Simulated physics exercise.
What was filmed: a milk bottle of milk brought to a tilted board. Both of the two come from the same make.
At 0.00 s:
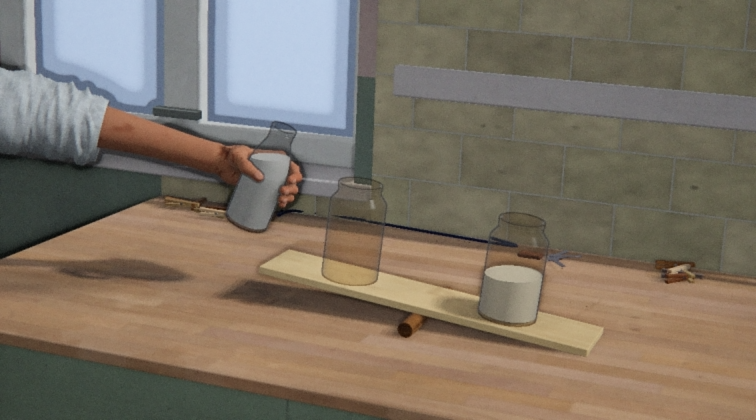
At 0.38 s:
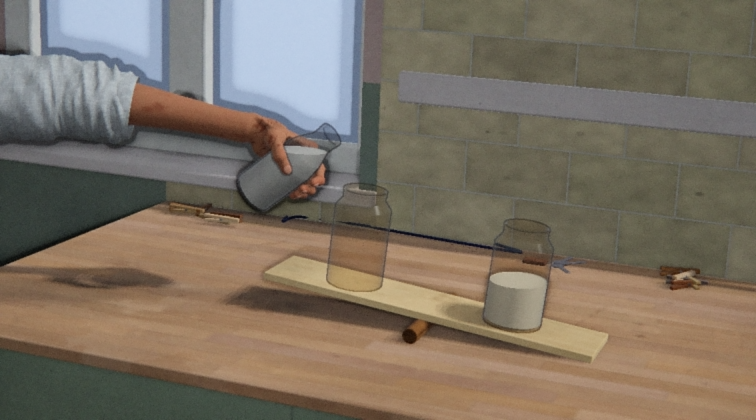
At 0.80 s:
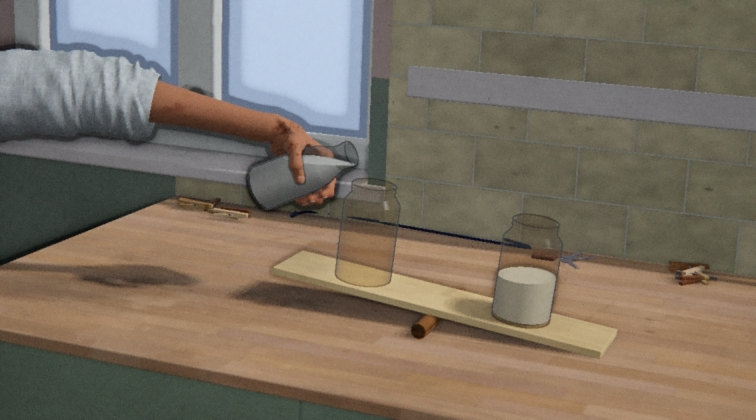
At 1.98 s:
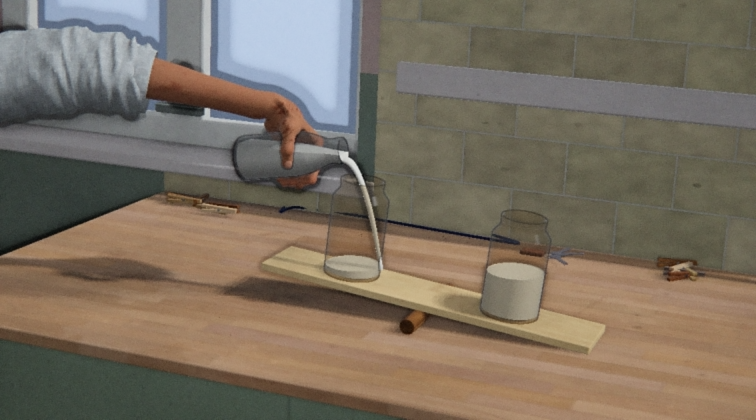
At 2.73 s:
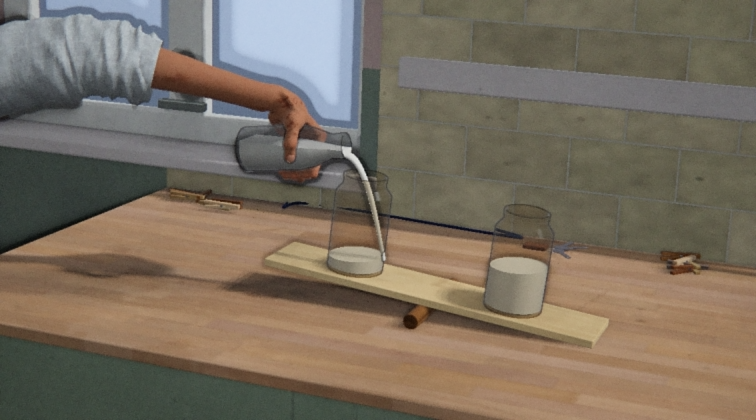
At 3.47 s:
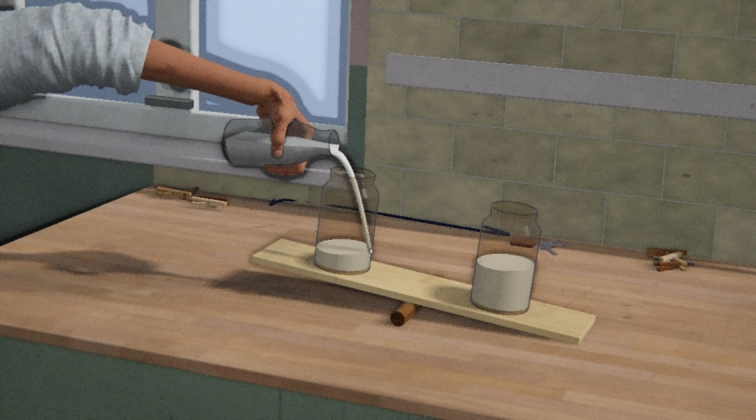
A hand lifts and tilts a bottle, then pours milk into the left jar on a sloping board.
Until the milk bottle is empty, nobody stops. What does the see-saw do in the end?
The see-saw flips to the other side.
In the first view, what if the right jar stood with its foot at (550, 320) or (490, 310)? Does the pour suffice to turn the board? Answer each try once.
Result, case 1: No change; case 2: Tilt to other side.
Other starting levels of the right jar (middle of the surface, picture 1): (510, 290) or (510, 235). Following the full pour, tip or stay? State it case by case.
Result, in order: It tips; it stays put.
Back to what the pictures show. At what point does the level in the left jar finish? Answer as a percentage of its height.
About 45 per cent of its height.
By 5.7 s, the left jar is about a third full; the board leans as before.
By 7.5 s, the left jar is about half full; the board has swung over, and that end is down.
By 9.5 s, the left jar is about half full; the board has swung over, and that end is down.
